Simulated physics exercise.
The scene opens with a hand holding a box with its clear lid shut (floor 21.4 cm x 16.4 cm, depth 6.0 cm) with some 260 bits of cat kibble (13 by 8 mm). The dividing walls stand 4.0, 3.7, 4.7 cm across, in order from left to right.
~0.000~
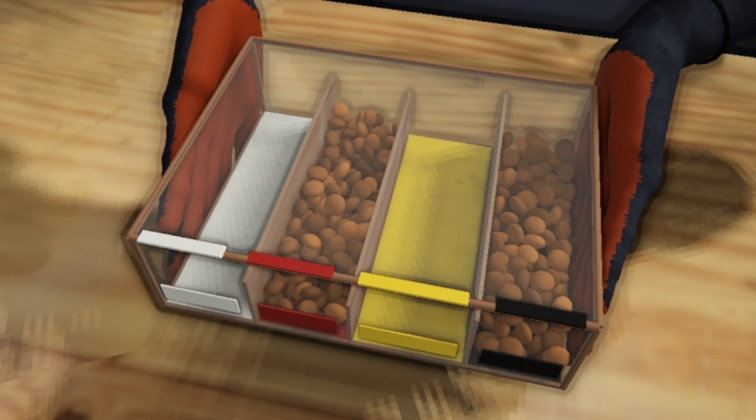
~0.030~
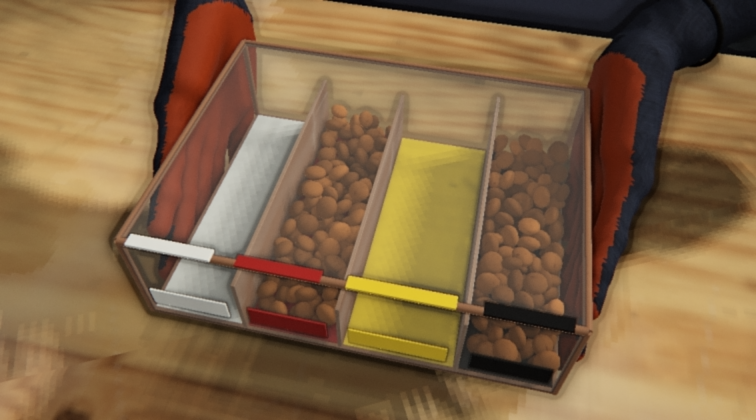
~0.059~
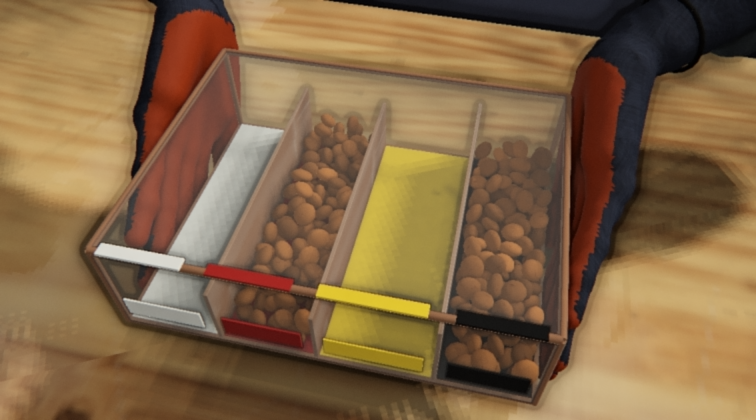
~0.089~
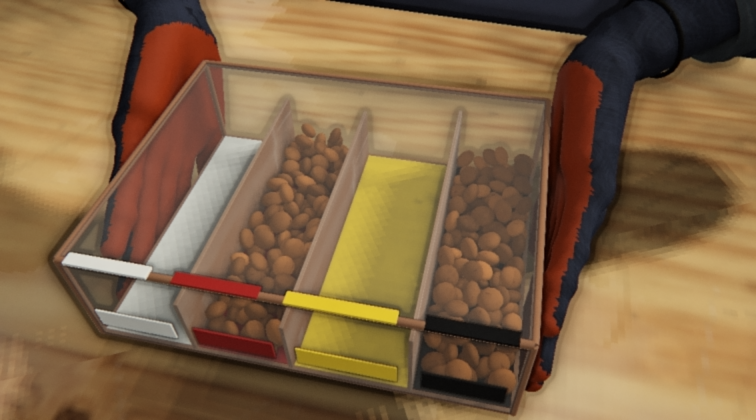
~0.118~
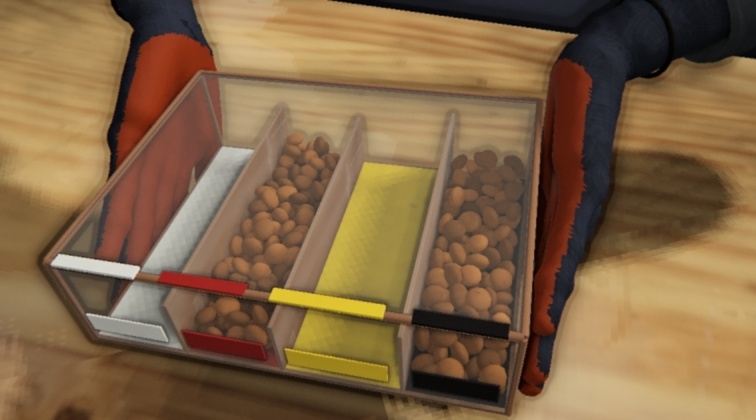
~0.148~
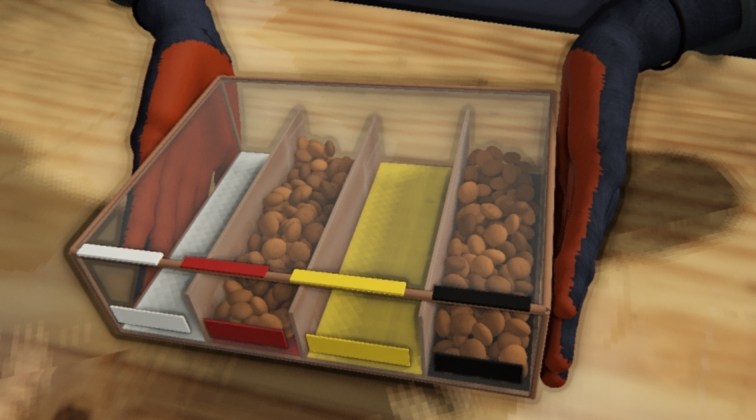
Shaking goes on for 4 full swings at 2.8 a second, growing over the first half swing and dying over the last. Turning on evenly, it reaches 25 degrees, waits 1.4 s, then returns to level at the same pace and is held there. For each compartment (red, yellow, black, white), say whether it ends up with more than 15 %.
Red: More, yellow: Not more, black: More, white: Not more.
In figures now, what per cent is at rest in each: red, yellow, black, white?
Tally in a hundred: Red = 40; yellow = 5; black = 50; white = 5.
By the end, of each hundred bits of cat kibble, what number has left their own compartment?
Roughly 10 percent ends away from where it started.
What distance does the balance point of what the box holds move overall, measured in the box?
It moves some 3.5 cm in all.
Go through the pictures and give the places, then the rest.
Box at (353, 287); tilt 0 degrees; moved 0.0 cm; red 50 %, black 50 %, in the first picture.
Box at (341, 291); tilt 0 degrees; moved 0.6 cm, in the second picture.
Box at (312, 300); tilt 2 degrees; moved 1.9 cm, in the third picture.
Box at (281, 308); tilt 4 degrees; moved 3.3 cm, in the fourth picture.
Box at (268, 306); tilt 7 degrees; moved 3.8 cm; low side back left, in the fifth picture.
Box at (289, 288); tilt 11 degrees; moved 2.6 cm; low side back left; red 50 %, black 50 %. It turns about 120 degrees a second, in the sixth picture.
After 0.77 s, tilt 25 degrees; red 45 %, black 50 %; middle of all pieces near (356, 213).
After 1.29 s, tilt 25 degrees; red 40 %, yellow 5 %, black 50 %, white 5 %; middle of all pieces near (492, 175).
After 1.76 s, tilt 25 degrees; red 40 %, yellow 5 %, black 50 %, white 5 %; middle of all pieces near (436, 185).
After 2.22 s, tilt 0 degrees; red 40 %, yellow 5 %, black 50 %, white 5 %; middle of all pieces near (430, 175).
By 2.5 s all is still; red 40 %, yellow 5 %, black 50 %, white 5 %.
